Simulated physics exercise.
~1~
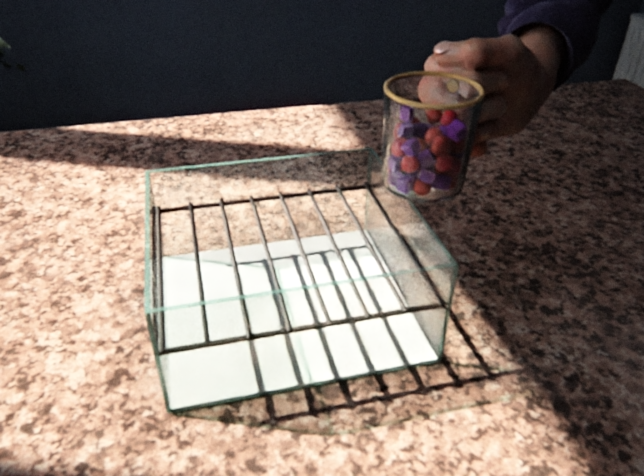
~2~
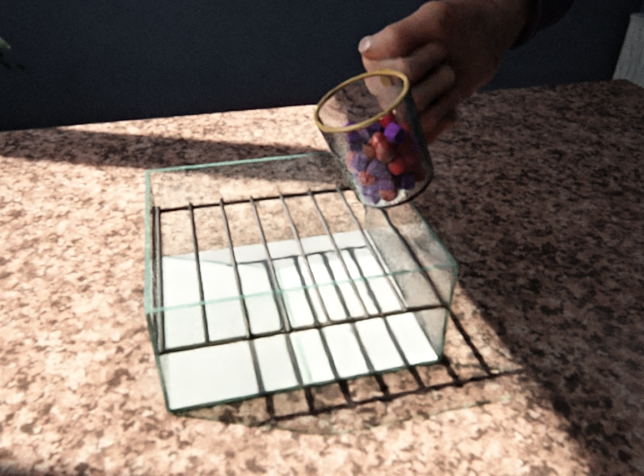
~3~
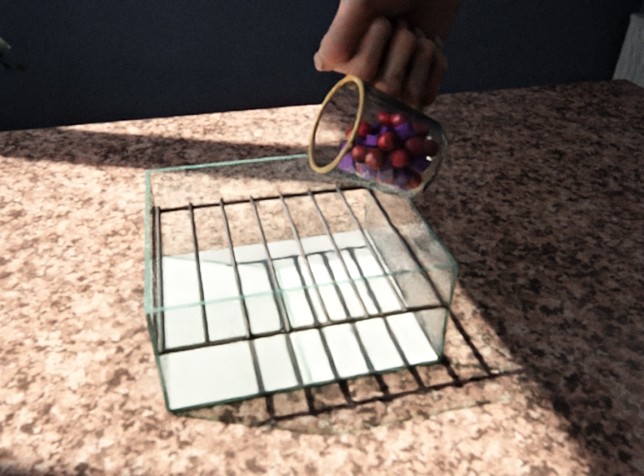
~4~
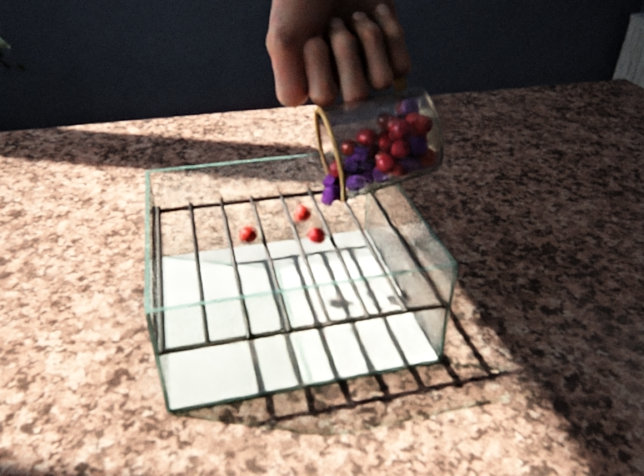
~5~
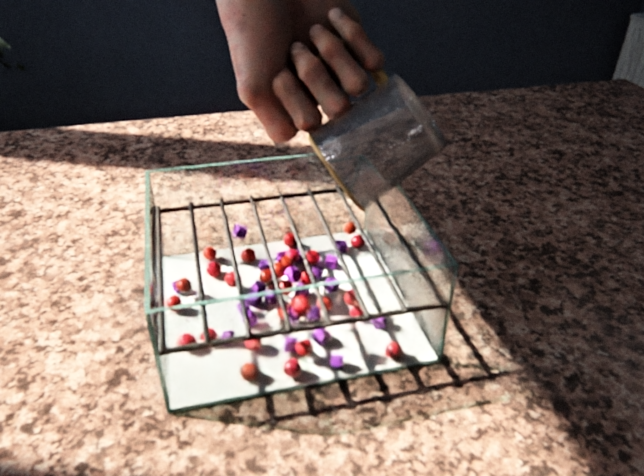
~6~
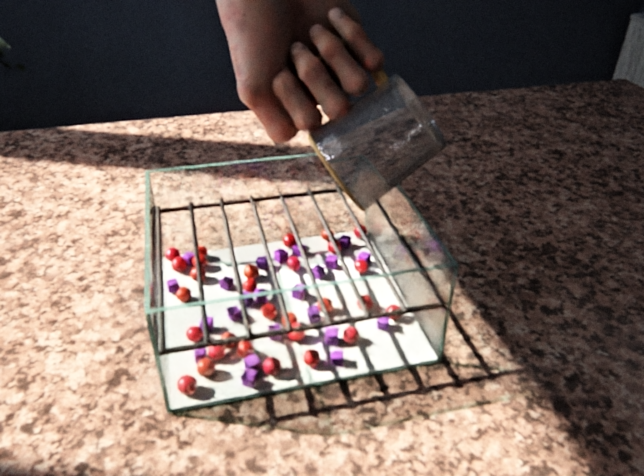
On a speckled surface in patchy sunlight, a hand moves a clear cup of red and purple pieces left over a glass box with a wire rack and tips it until it empties. The pieces all drop through the wires and scatter across the white bottom.
